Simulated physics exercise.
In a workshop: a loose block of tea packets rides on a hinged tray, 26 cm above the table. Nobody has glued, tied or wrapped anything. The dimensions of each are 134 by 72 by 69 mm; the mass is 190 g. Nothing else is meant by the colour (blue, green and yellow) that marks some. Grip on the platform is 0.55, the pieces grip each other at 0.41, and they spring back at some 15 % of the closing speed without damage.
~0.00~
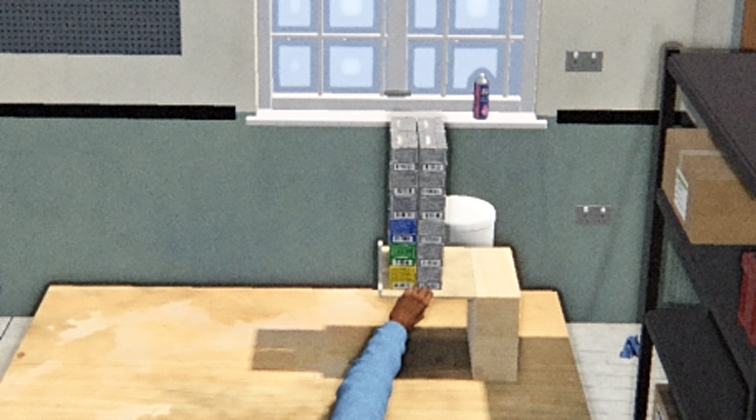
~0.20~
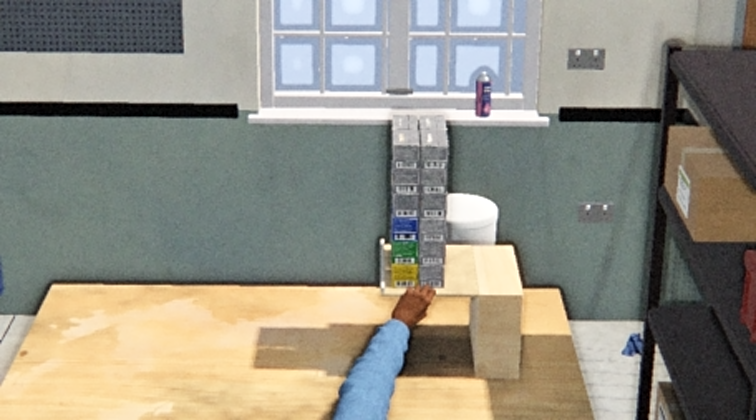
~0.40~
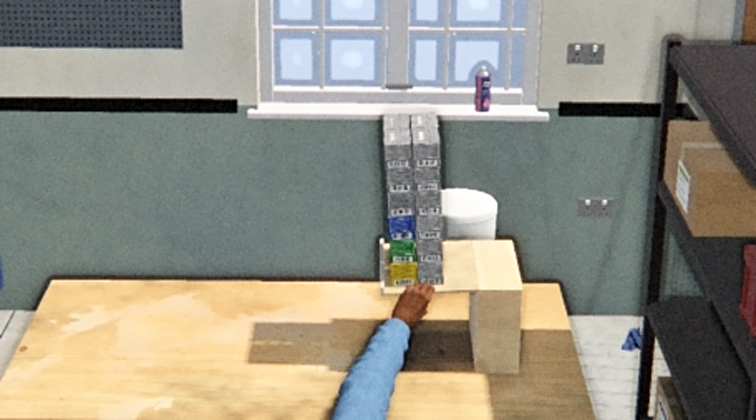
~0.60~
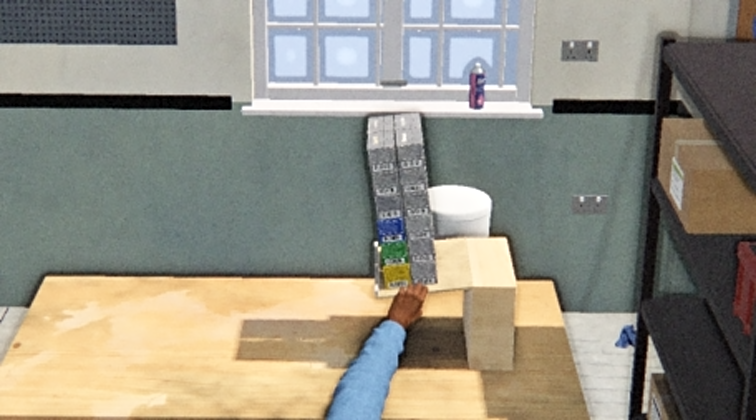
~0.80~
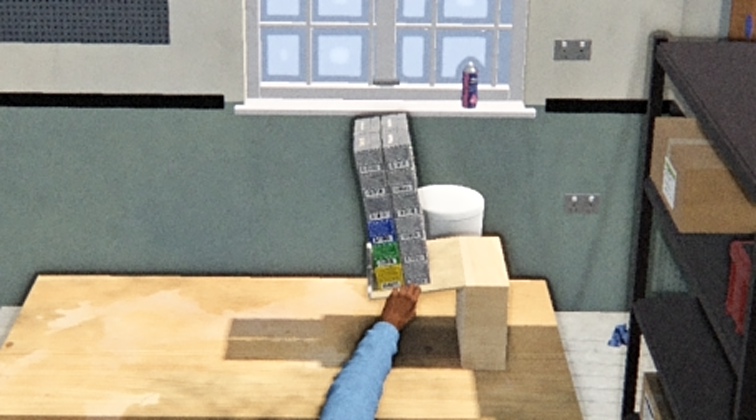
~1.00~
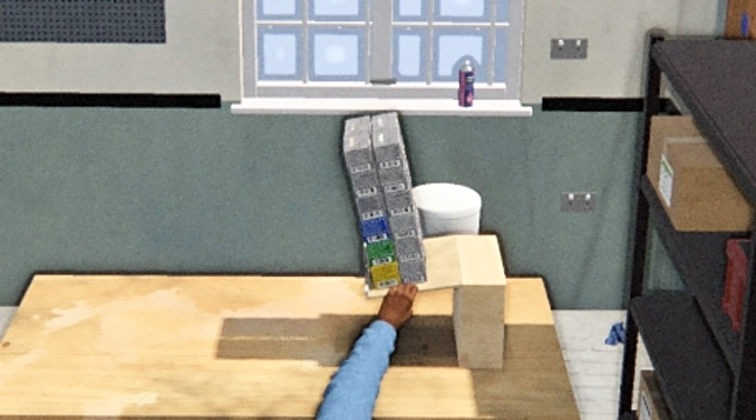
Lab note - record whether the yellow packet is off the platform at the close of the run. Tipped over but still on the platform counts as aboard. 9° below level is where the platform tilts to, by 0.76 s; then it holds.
Result: Not off the platform.
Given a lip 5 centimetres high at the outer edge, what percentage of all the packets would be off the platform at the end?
80 %.
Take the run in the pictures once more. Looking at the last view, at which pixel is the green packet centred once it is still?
Check around (323, 340) in the last image.
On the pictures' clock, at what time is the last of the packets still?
Around 2.0 seconds.
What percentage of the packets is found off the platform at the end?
Around 75 per cent, I'd say.
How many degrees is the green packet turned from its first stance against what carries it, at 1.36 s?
Rotation: Approx. 25°.
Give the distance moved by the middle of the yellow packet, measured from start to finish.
It ends some 5 cm from where it began.
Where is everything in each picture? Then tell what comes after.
In the first picture (pixels give the middle of a visible side; leans and shifts are taken against what carries them), platform's outer corner (380, 297) slope 0°; yellow packet (403, 278); blue packet (403, 232); green packet (402, 255); none has stirred.
In the second picture, platform's outer corner (383, 295) slope 0°; yellow packet (405, 277).
In the third picture, platform's outer corner (383, 295) slope 3°; yellow packet (404, 275).
In the fourth picture, platform's outer corner (377, 298) slope 7°; yellow packet (397, 277).
In the fifth picture, platform's outer corner (370, 300) slope 9°; yellow packet (390, 278); movement in 5 of them.
In the sixth picture, platform's outer corner (367, 299) slope 9°; yellow packet (386, 277) 4° from how it stood; blue packet (375, 231) 4° from how it stood; green packet (381, 254) 4° from how it stood; steepest lean 4°, the packet at (371, 208); movement in 23 of them.
After 1.36 s, slope 9°; 10 of the 24 packets off the platform; yellow packet 26° from how it stood; blue packet 26° from how it stood.
After 1.58 s, slope 9°; 18 of the 24 packets off the platform; yellow packet 50° from how it stood; green packet on its side.
In the end (2.1 s), slope 9°; 18 of the 24 packets off the platform; yellow packet 47° from how it stood; green packet on its side; blue packet on its side. From the last view, middles, yellow packet near (373, 264), green packet near (323, 340).
